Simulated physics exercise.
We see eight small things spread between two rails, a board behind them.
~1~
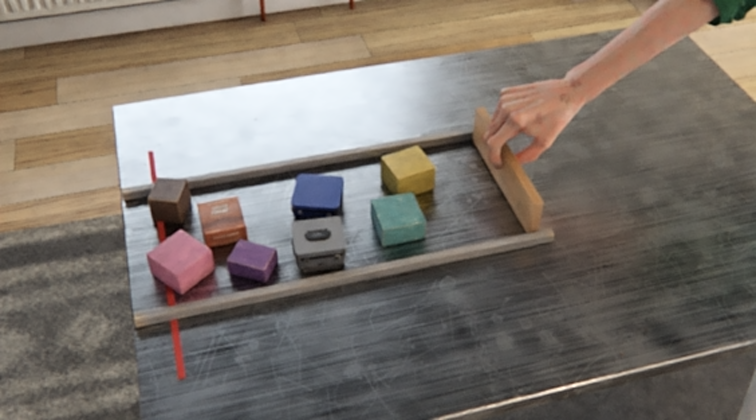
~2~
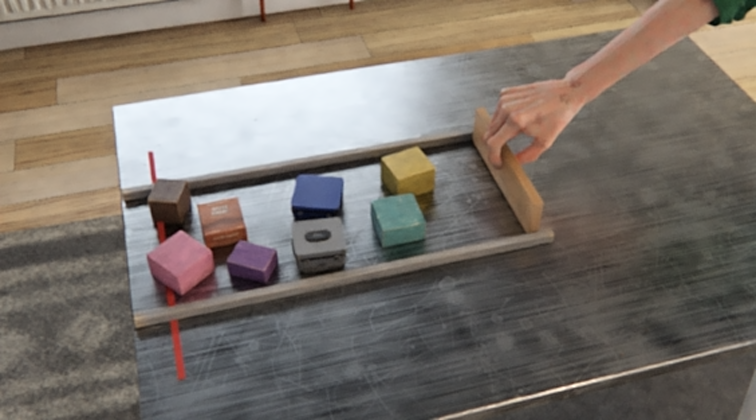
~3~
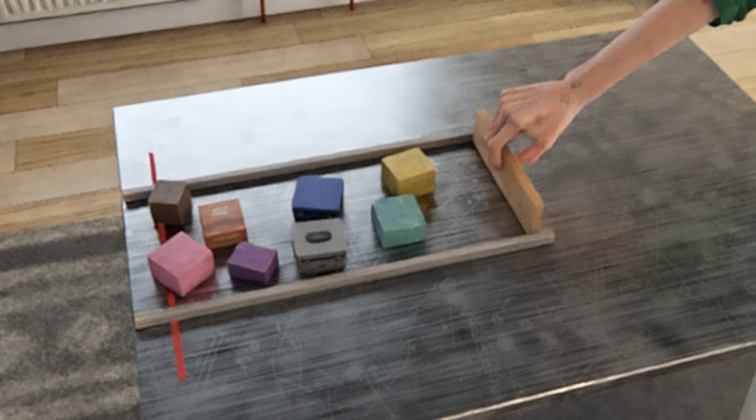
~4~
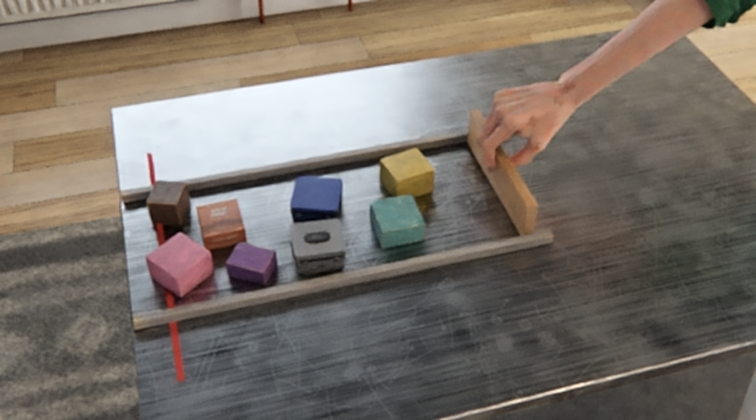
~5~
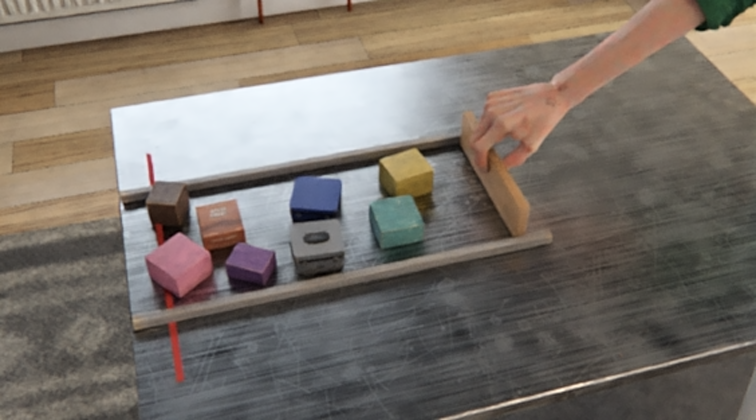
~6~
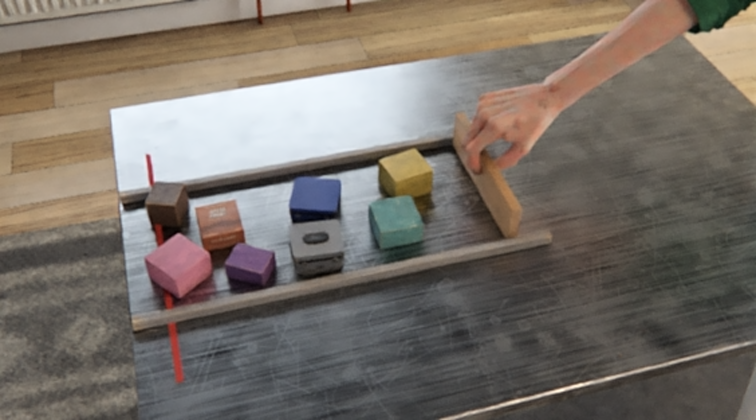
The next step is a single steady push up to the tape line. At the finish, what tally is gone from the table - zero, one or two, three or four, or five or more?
The tally gone is five or more.
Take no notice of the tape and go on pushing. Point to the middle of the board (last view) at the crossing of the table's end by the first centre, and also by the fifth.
First: Around (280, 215). Next: Around (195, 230).
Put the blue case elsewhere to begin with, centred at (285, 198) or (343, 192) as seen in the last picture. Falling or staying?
First place, it is gone; second place, it is gone.
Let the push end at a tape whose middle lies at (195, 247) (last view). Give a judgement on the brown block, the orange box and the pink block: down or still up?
As for the brown block, it keeps its spot; the orange box does not stay; the pink block does not stay.
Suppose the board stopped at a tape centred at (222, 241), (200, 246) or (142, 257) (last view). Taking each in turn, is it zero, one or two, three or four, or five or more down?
Either three or four; 3 or 4; five or more.
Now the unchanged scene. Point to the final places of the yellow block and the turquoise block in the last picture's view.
Same order as the question: First (134, 229), second (139, 273).
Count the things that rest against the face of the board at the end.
The count is 3.
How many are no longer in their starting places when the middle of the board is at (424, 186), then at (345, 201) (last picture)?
Answer - first 1, then 5.
Soon after, none off yet; brown block at rest near (168, 204); pink block at rest near (179, 265); orange box at rest near (220, 225).
After that, none off yet; brown block at rest near (159, 203); pink block tilting a little near (112, 275); orange box displaced about its own width near (151, 241).
In the end, the number that fall off is five or more; gone, blue case, grey case, purple block, orange box and pink block.
